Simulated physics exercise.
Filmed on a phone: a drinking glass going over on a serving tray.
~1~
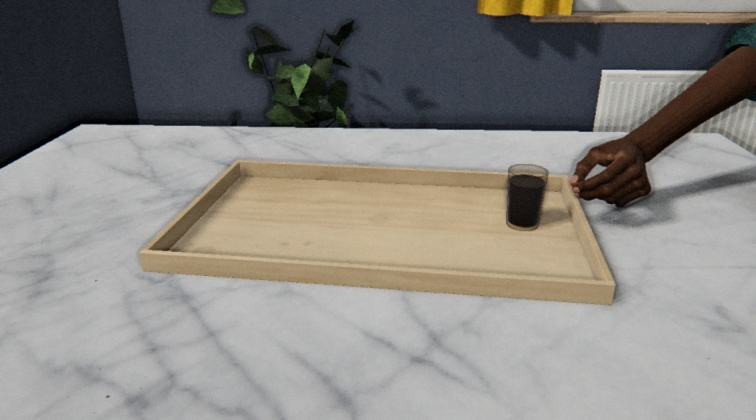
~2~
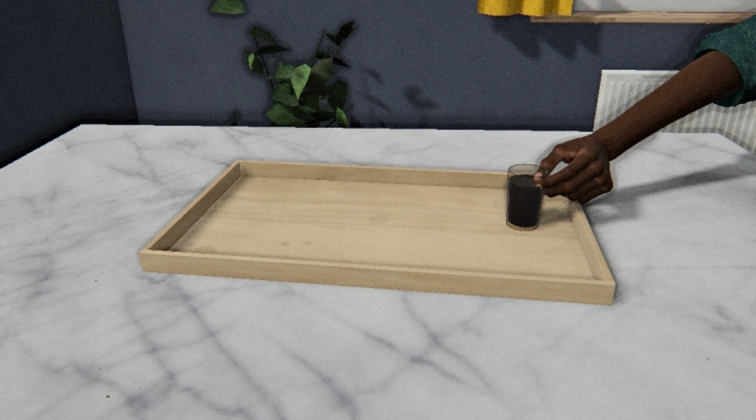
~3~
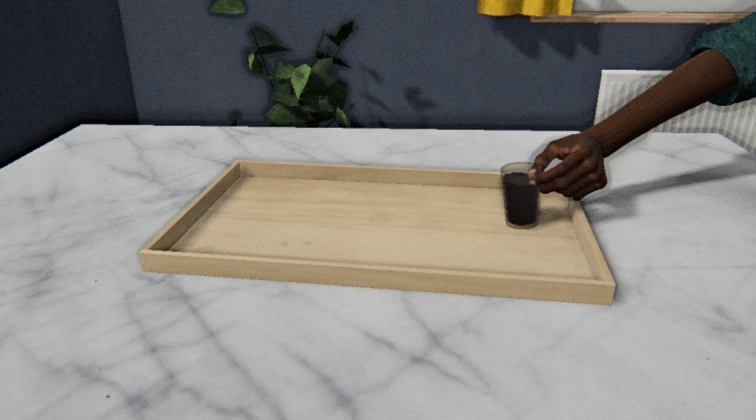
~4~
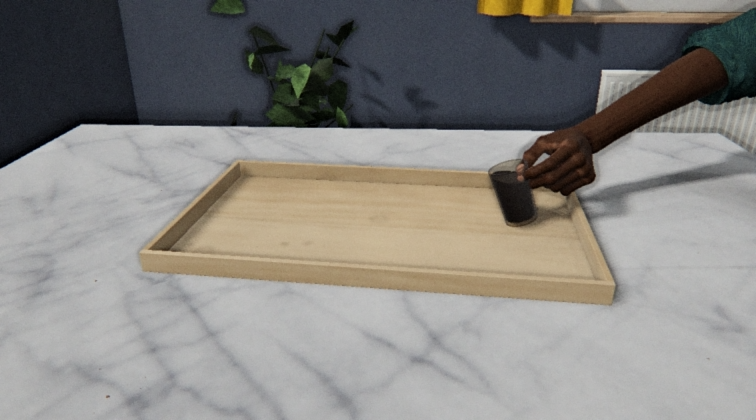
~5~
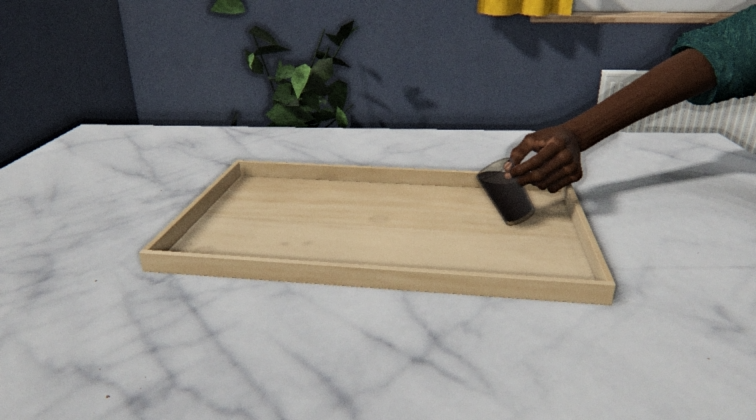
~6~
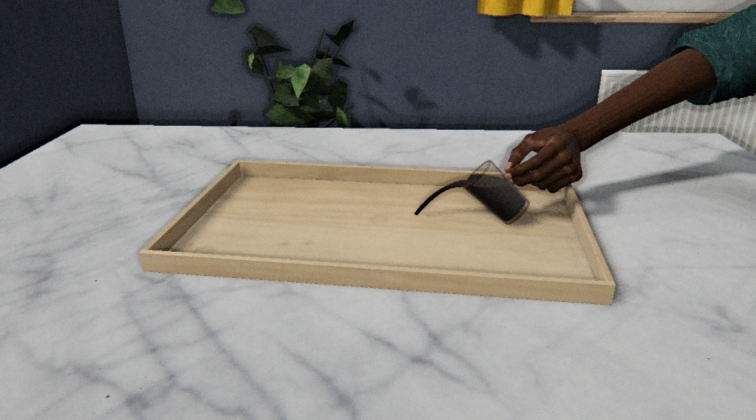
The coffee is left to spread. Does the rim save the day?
It keeps within the tray.
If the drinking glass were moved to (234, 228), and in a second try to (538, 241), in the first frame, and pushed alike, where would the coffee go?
One: It wets the top as well. Two: It keeps within the tray.
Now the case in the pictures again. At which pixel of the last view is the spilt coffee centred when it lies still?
Near (309, 205).
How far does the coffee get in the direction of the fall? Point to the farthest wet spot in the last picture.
Close to (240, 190).
A moment on, the drinking glass lies in the tray; the puddle covers about as much as a plate; the rim holds it.
Further on, the puddle covers about as much as a tray; the rim holds it.
When it is over, the puddle covers about as much as a tray; the rim holds it.
